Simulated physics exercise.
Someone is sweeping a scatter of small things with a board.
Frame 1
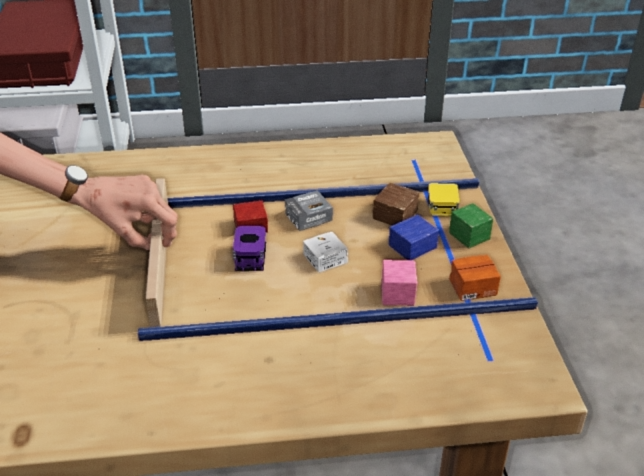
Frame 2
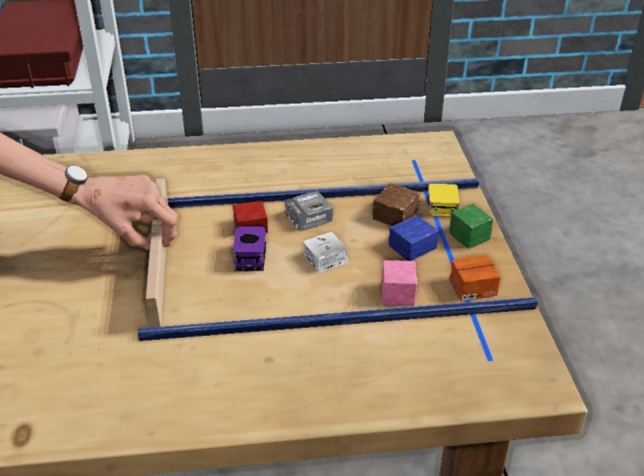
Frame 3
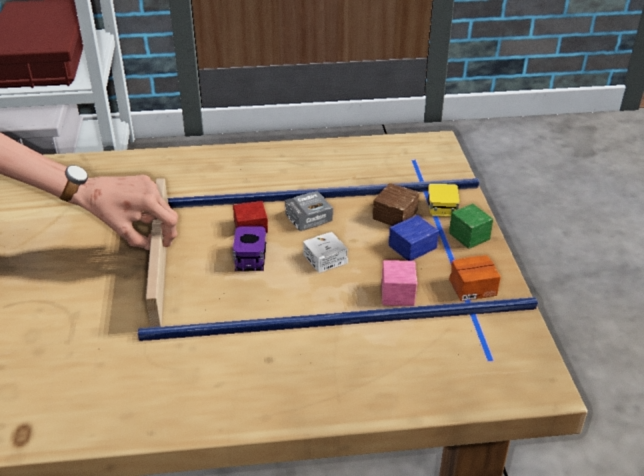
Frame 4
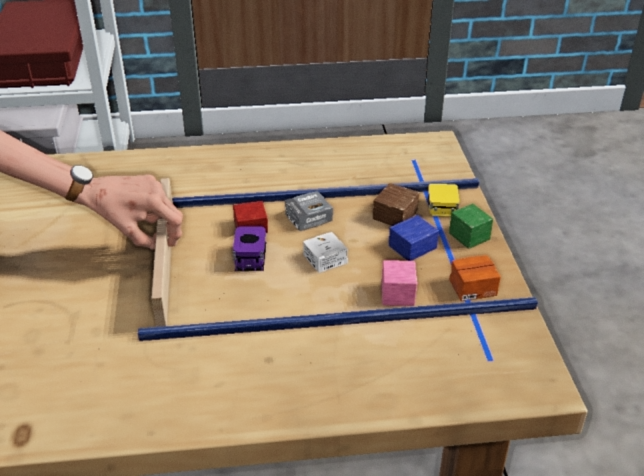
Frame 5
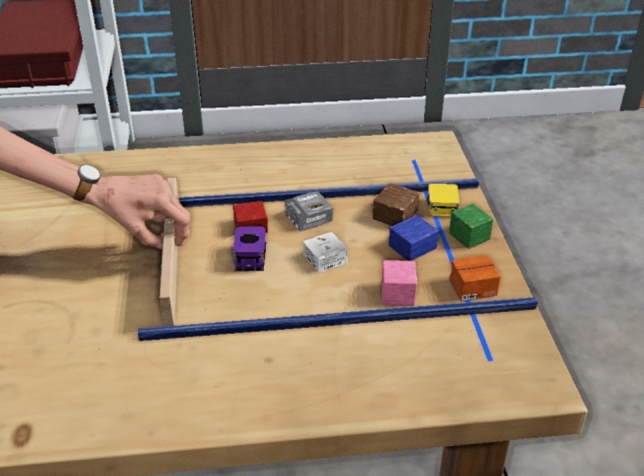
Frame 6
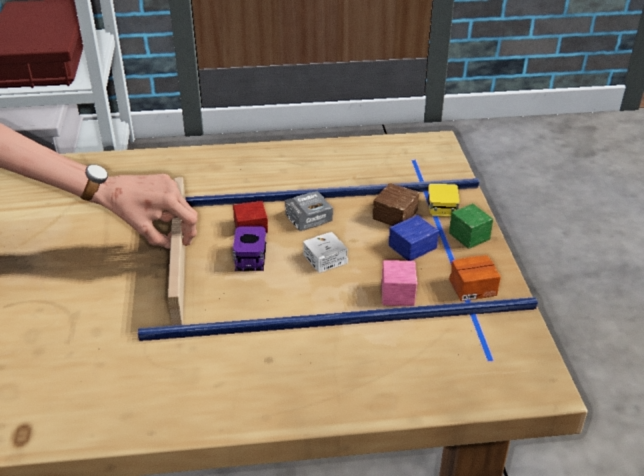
On a wooden table, a hand holding a board upright, then sliding it slightly right toward small colourful blocks that stay still.
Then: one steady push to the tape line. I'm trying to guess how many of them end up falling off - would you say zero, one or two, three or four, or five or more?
I would say three or four.
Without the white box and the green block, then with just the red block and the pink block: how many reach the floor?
The counts: 2 and 2.
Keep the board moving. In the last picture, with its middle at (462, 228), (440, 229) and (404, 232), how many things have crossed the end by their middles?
6; 3; 1.
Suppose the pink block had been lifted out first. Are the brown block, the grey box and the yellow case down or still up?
Brown block down, grey box still up, yellow case down.
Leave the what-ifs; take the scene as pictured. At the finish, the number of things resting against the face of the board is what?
It touches 3.
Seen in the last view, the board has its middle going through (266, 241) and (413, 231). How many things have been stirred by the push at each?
First 3, after that 10.
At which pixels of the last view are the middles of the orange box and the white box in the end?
Roughly (526, 281); the other one roughly (492, 258).
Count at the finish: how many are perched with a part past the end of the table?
The count is 3.
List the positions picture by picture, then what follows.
The first frame shows green block (471, 226); yellow case (443, 201); orange box (474, 278); board (158, 249); tape (446, 245).
The second frame shows yellow case (443, 201); board (158, 249).
The third frame shows orange box (474, 278); grey box (309, 211).
The fourth frame shows green block (471, 226); pink block (399, 283).
The fifth frame shows yellow case (443, 201); purple case (250, 249).
The sixth frame shows green block (471, 226); yellow case (443, 201); orange box (474, 278); board (179, 247); tape (446, 245).
Early on, none off yet; green block at rest near (471, 226); yellow case at rest near (443, 201); orange box at rest near (474, 278).
Finally, the number that fall off is three or four; lost, brown block, yellow case and green block.
